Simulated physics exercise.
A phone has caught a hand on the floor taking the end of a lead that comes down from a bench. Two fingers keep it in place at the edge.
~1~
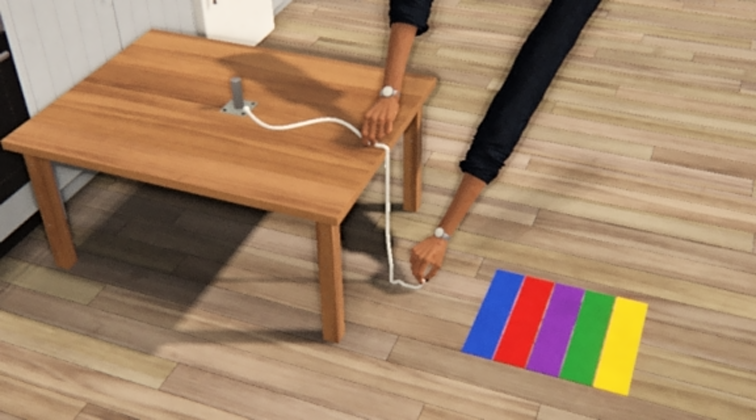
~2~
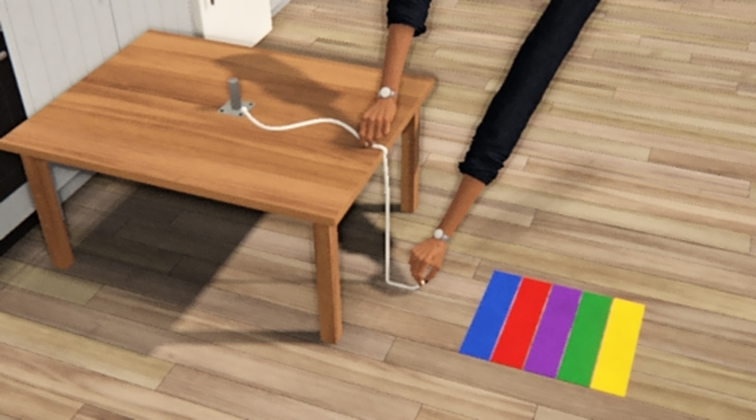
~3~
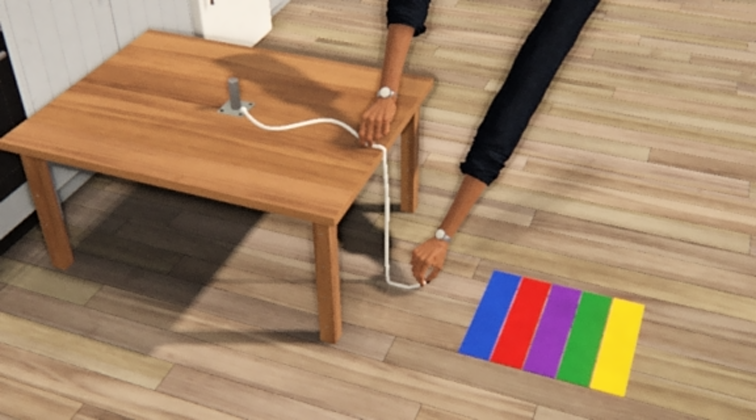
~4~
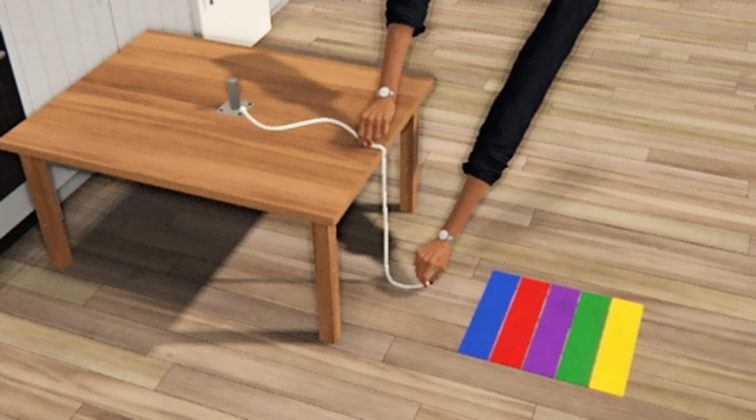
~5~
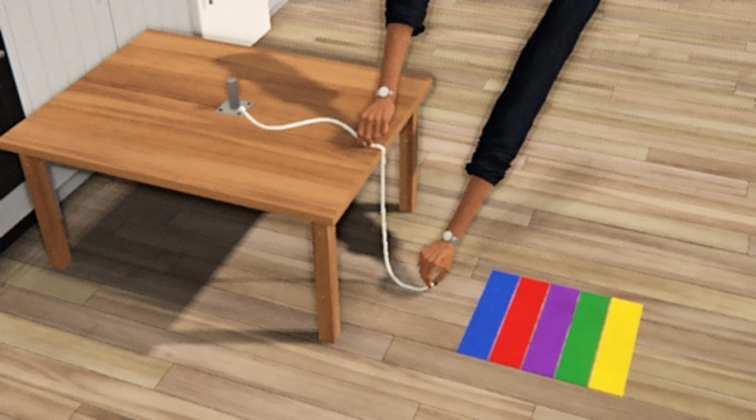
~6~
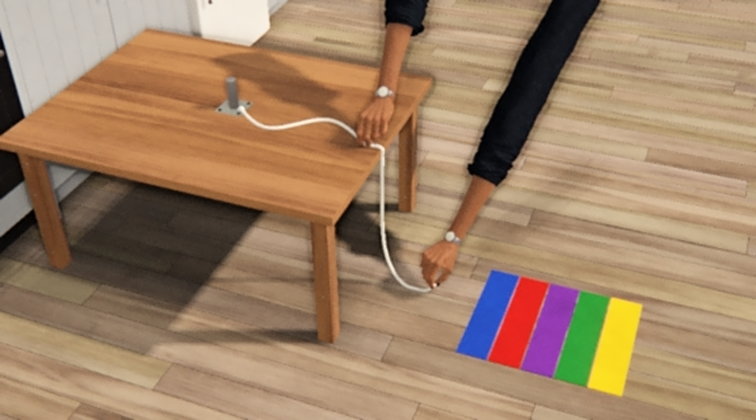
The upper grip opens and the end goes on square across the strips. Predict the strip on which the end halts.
The purple strip.
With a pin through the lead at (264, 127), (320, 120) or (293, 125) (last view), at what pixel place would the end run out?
They end up at (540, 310), (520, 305) and (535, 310).
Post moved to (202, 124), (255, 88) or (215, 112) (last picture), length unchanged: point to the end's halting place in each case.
First (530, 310), then (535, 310), then (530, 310).
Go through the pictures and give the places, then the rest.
In the first picture, end (424, 281); blue (483, 339); red (515, 348); purple (547, 356); green (581, 365); yellow (615, 374).
In the second picture, end (423, 282); lead through (254, 121) (311, 122) (358, 136) (386, 173) (388, 223) (388, 272).
In the third picture, end (425, 283).
In the fourth picture, end (428, 283); lead through (253, 121) (310, 122) (357, 136) (384, 172) (386, 223) (387, 272).
In the fifth picture, end (432, 284).
In the sixth picture, end (435, 285); lead through (251, 120) (308, 122) (355, 135) (382, 172) (382, 222) (394, 272).
Soon after, end near (502, 302); over blue.
After that, end near (533, 309); over red.
At the stop, end near (552, 314); over purple. The purple one.
